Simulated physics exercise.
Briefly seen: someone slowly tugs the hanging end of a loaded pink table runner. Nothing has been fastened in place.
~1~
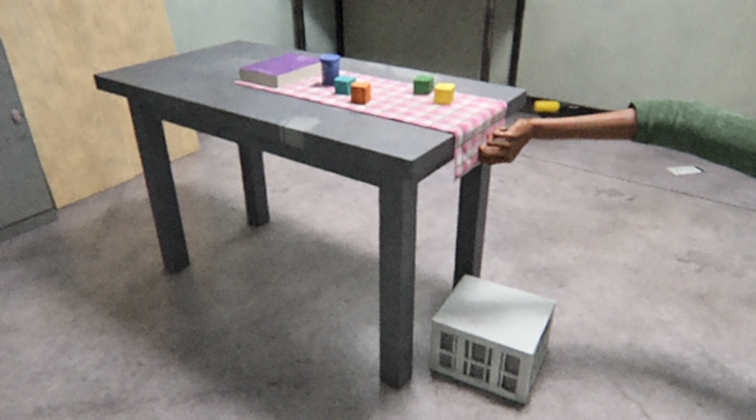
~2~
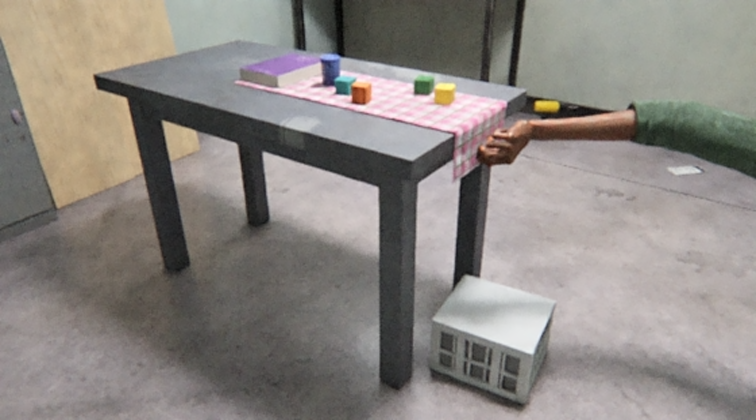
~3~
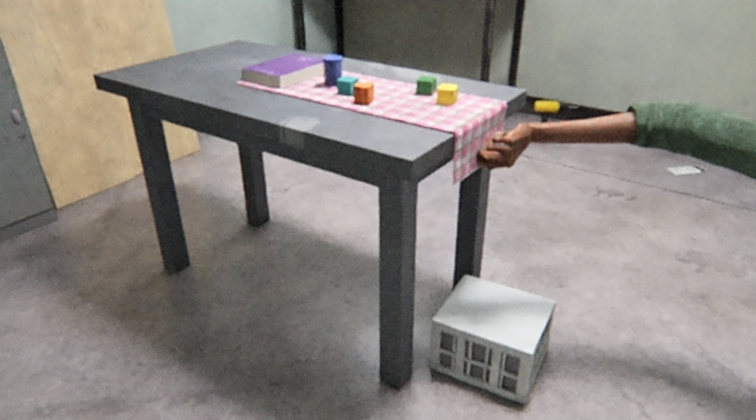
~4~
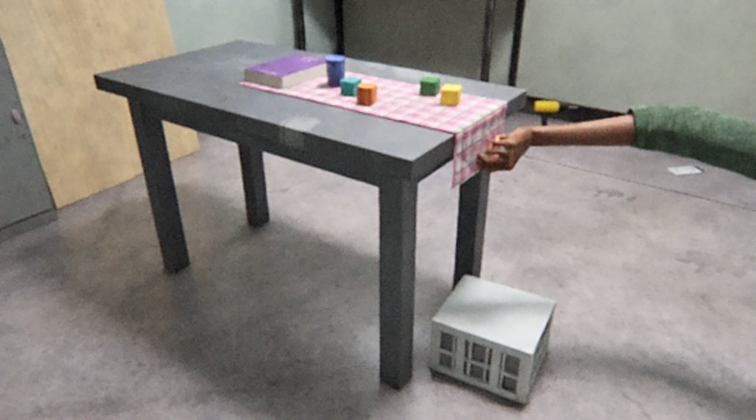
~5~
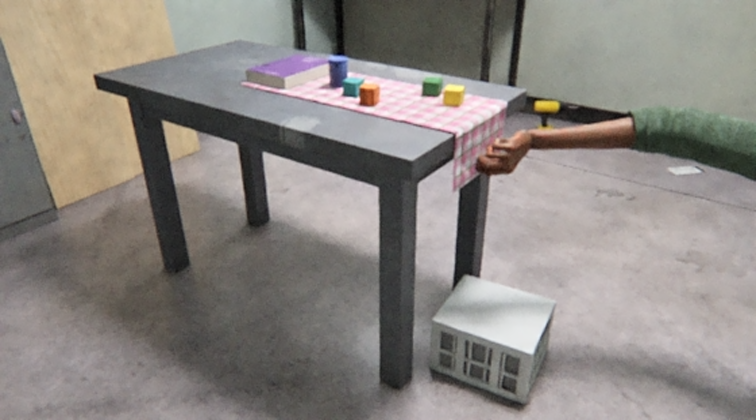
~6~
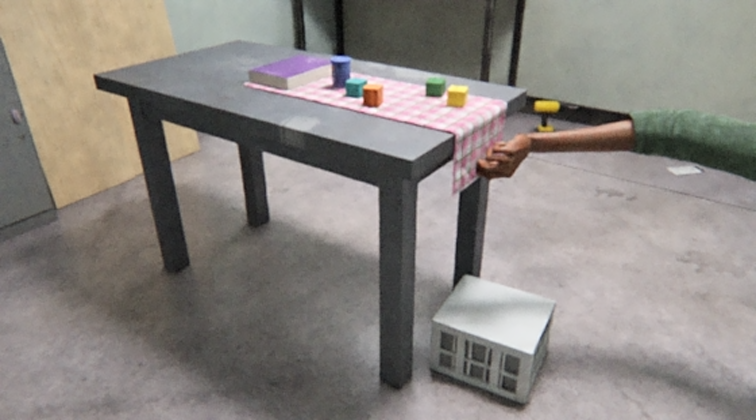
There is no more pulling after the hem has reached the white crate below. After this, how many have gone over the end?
The total is four.
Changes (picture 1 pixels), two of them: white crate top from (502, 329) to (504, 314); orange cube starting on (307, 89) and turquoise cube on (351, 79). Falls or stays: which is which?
As for the orange cube, it stays in place; as for the turquoise cube, it stays in place.
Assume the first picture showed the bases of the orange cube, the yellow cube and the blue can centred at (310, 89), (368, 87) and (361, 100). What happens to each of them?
Result - orange cube retained; yellow cube lost; blue can lost.
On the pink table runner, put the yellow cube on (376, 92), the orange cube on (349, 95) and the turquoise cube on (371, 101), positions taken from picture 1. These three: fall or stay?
The yellow cube goes over; the orange cube goes over; the turquoise cube comes down.
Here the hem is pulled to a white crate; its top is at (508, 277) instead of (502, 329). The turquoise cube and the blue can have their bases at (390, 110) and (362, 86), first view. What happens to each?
The turquoise cube ends up off while the blue can ends up on top.
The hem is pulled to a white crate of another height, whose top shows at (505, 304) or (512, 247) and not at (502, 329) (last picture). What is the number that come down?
First case 3, second case 1.
Soon after, hem near (474, 257); yellow cube and green cube gone.
Then, hem near (473, 292); yellow cube, green cube and orange cube gone.
At rest, hem on the crate; yellow cube, green cube, orange cube and turquoise cube gone. The count of fallen things is four.
